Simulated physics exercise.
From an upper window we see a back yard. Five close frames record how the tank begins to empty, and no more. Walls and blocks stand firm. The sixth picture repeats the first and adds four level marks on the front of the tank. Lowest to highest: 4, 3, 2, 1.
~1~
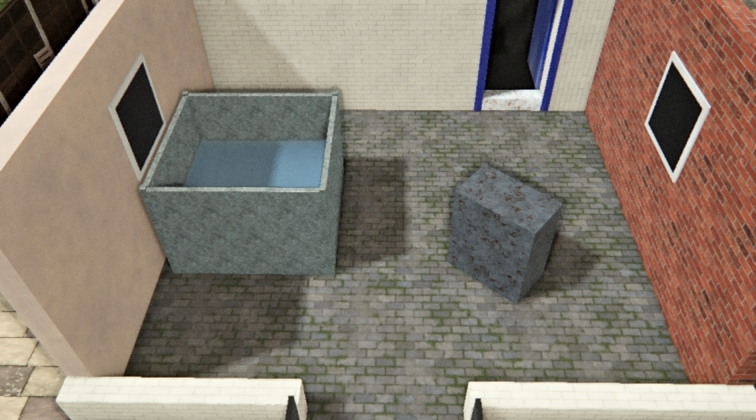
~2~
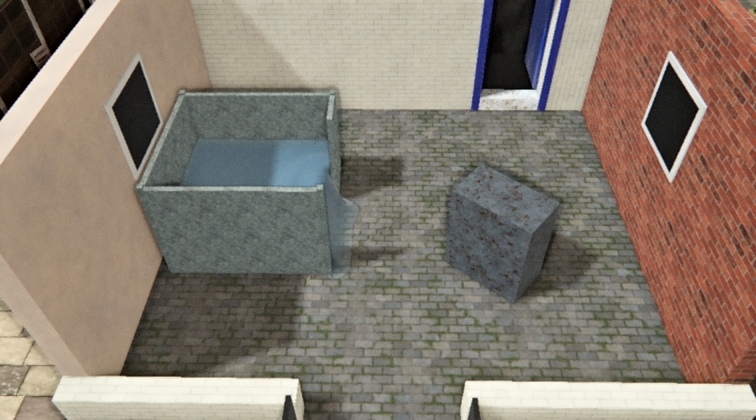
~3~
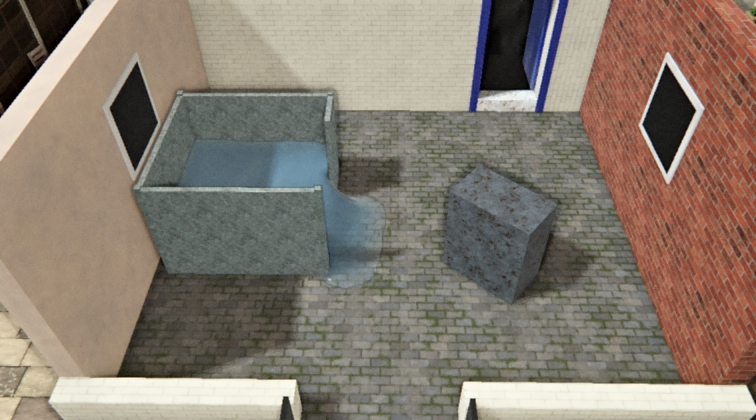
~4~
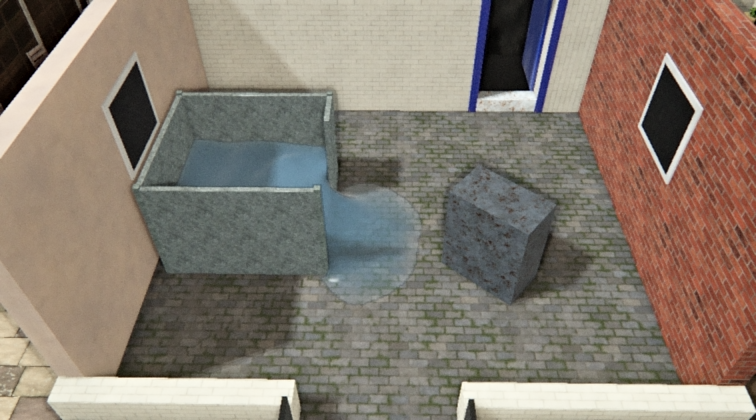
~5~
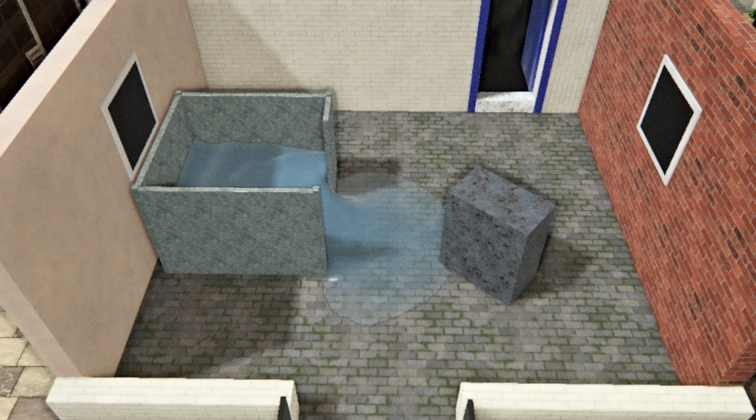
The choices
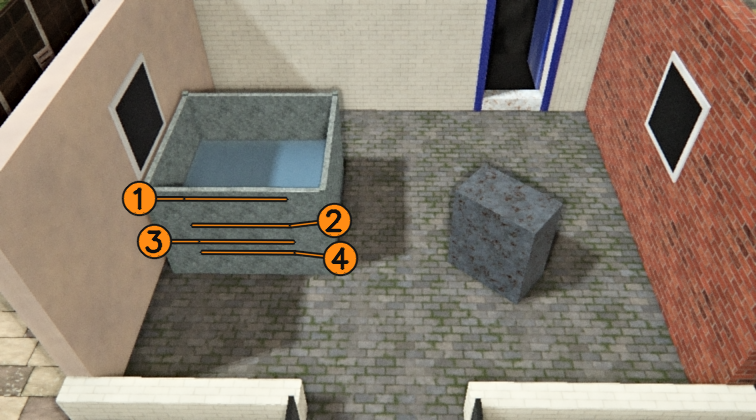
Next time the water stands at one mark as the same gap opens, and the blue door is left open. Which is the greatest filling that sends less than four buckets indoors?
2 is the one.
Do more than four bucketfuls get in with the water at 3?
No, not at all.
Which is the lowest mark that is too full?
Here it is mark 1.
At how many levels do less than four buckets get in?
Three of them.
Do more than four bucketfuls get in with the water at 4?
No, that is safe.
On the marked copy, 1 at (234, 199); 2 at (241, 225); 3 at (245, 241); 4 at (248, 252); from the bottom up 4, 3, 2, 1.
For mark 1, about 8 bucketfuls get in.
For mark 2, a splash gets over, under a bucket.
For mark 3, nothing gets over.
For mark 4, nothing gets over.
